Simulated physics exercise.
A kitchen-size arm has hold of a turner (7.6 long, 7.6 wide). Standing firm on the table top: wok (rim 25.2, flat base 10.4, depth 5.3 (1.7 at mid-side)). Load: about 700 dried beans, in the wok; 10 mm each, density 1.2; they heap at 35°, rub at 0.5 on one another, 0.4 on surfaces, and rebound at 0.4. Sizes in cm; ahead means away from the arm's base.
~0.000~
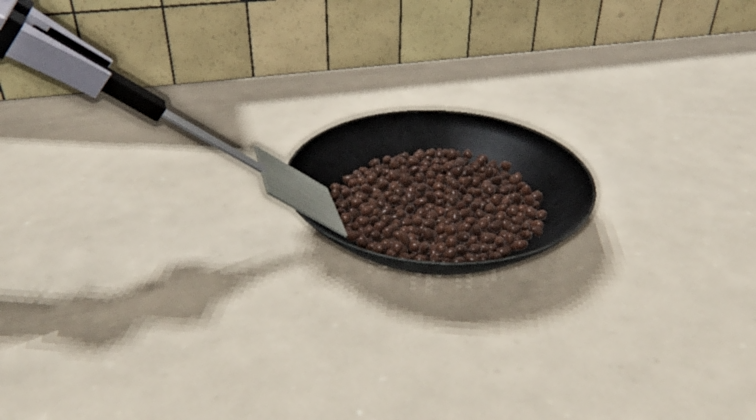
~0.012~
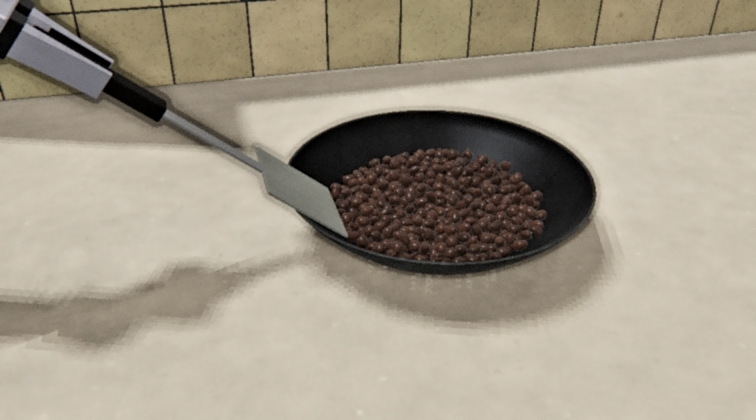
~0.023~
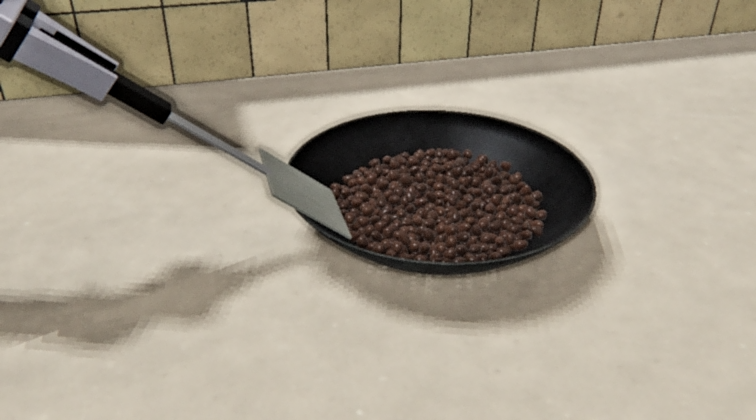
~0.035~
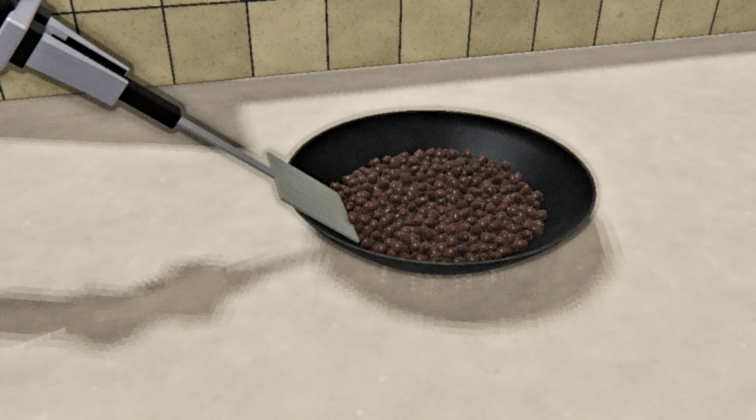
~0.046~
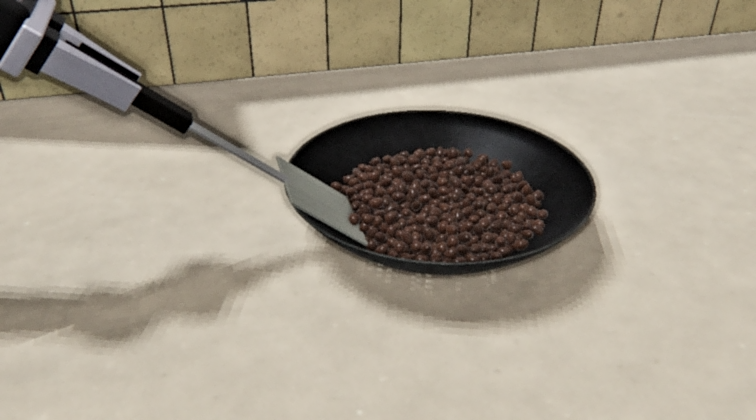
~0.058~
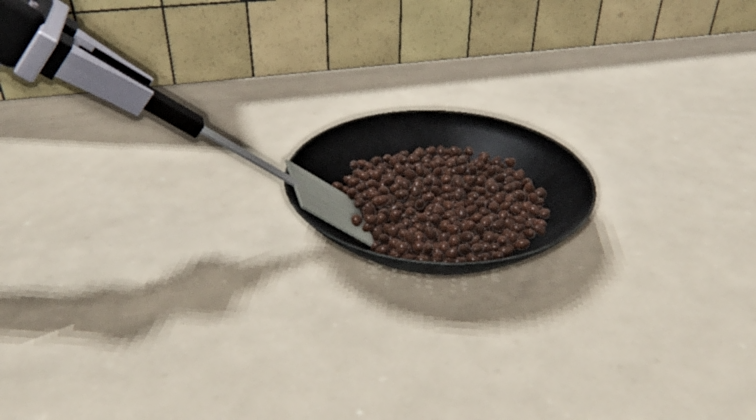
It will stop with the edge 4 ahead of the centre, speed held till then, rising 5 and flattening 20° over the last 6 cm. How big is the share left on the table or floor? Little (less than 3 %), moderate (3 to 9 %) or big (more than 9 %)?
On the table or floor the share is little, less than 3 %.
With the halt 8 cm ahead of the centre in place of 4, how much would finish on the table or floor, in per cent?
Then about 20 per cent.
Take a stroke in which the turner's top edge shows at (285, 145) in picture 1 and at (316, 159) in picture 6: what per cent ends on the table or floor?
Some 0 per cent.
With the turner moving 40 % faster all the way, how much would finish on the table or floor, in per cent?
In that case some 5 per cent.
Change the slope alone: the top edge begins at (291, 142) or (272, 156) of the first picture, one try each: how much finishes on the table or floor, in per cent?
Some 0 and 0 per cent.
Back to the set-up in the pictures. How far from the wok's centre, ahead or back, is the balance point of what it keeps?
Some 4.0 cm ahead.
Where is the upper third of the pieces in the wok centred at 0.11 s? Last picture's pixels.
Near (482, 189).
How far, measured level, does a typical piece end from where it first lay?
Roughly 4 cm.
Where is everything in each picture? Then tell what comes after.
In the first picture, the turner top edge at (261, 168), sloping 40°; upper third of the load around (440, 198), from x 335 to 540, top at y 155; 695 in the wok.
In the second picture, the turner top edge at (261, 169), sloping 40°; upper third of the load around (440, 198), from x 335 to 540, top at y 155.
In the third picture, the turner top edge at (265, 171), sloping 40°; upper third of the load around (440, 198), from x 335 to 540, top at y 155.
In the fourth picture, the turner top edge at (274, 174), sloping 40°; upper third of the load around (439, 198), from x 335 to 540, top at y 155.
In the fifth picture, the turner top edge at (283, 178), sloping 40°; upper third of the load around (441, 194), from x 335 to 545, top at y 155.
In the sixth picture, the turner top edge at (293, 182), sloping 40°; upper third of the load around (444, 193), from x 340 to 545, top at y 150; 695 in the wok.
After 0.11 s, sloping 40°, highest piece 5 above the table; 695 in the wok.
After 0.17 s, sloping 30°, highest piece 7 above the table; 694 in the wok, 1 on the blade or in flight.
After 0.40 s, sloping 20°, highest piece 7 above the table; 691 in the wok, 3 on the table or floor, 1 on the blade or in flight.
After 1.45 s, sloping 20°, highest piece 6 above the table; 691 in the wok, 4 on the table or floor.
In the end, 691 in the wok, 4 on the table or floor. That is 1 % on the table or floor.
